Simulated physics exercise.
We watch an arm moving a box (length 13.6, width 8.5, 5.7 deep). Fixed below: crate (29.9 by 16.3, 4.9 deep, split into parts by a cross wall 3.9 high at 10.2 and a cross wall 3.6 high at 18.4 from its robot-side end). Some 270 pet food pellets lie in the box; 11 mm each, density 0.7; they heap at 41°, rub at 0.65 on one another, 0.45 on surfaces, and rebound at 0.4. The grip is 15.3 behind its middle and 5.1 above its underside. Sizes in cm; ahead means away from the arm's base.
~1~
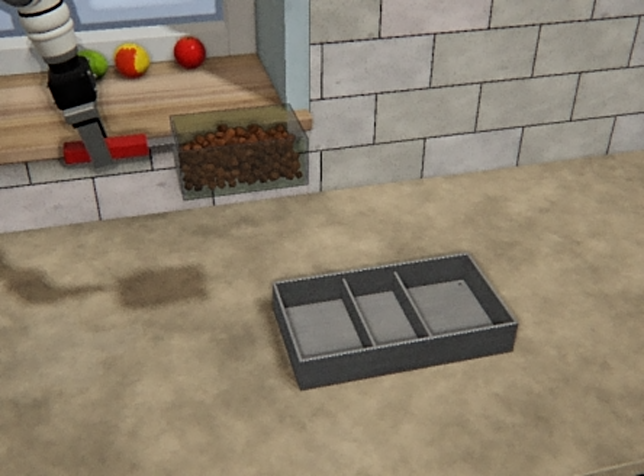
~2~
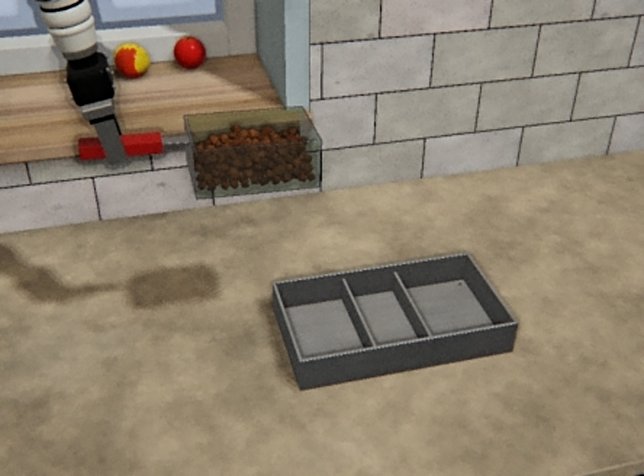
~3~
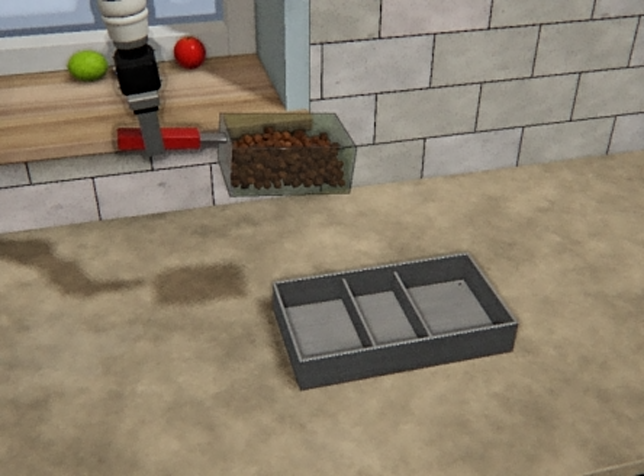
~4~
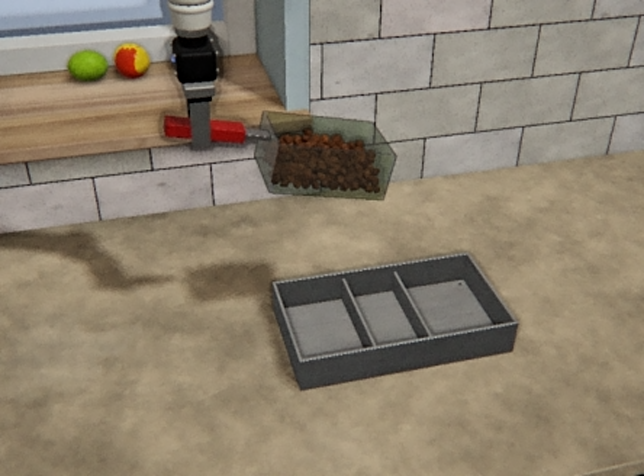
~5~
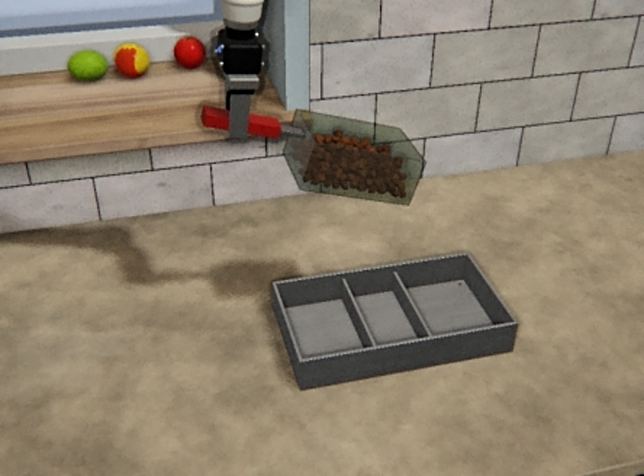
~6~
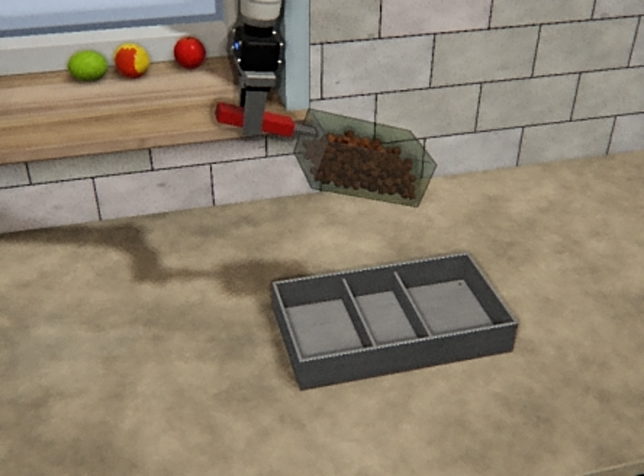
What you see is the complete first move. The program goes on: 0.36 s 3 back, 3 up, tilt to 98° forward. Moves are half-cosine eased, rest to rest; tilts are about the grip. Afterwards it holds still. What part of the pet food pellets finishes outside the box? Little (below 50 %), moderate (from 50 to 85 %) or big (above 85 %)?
A moderate share, from 50 to 85 %, ends outside the box.
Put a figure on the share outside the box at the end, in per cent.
About 65 per cent.
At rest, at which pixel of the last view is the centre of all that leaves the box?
At about (263, 348).
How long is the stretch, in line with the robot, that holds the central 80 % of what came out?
Roughly 10 cm.
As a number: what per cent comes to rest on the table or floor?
About 60 per cent.
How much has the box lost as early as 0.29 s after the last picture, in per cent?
About 10 per cent by then.
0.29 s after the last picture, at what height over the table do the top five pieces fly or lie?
About 28 cm.
Then, 0.14 s later, tilted 46° forward, highest piece 28 above the table; 270 in the box.
Then, 0.29 s later, tilted 90° forward, highest piece 29 above the table; 246 in the box, 12 in the robot-side part, 12 in flight or on a rim.
Then, 0.56 s later, tilted 98° forward, highest piece 28 above the table; 214 in the box, 28 on the table or floor, 10 in the robot-side part, 18 in flight or on a rim.
Then, 1.61 s later, tilted 98° forward, highest piece 22 above the table; 166 on the table or floor, 93 in the box, 10 in the robot-side part, 1 in flight or on a rim.
At rest, 167 on the table or floor, 93 in the box, 10 in the robot-side part. That is 66 % outside the box.
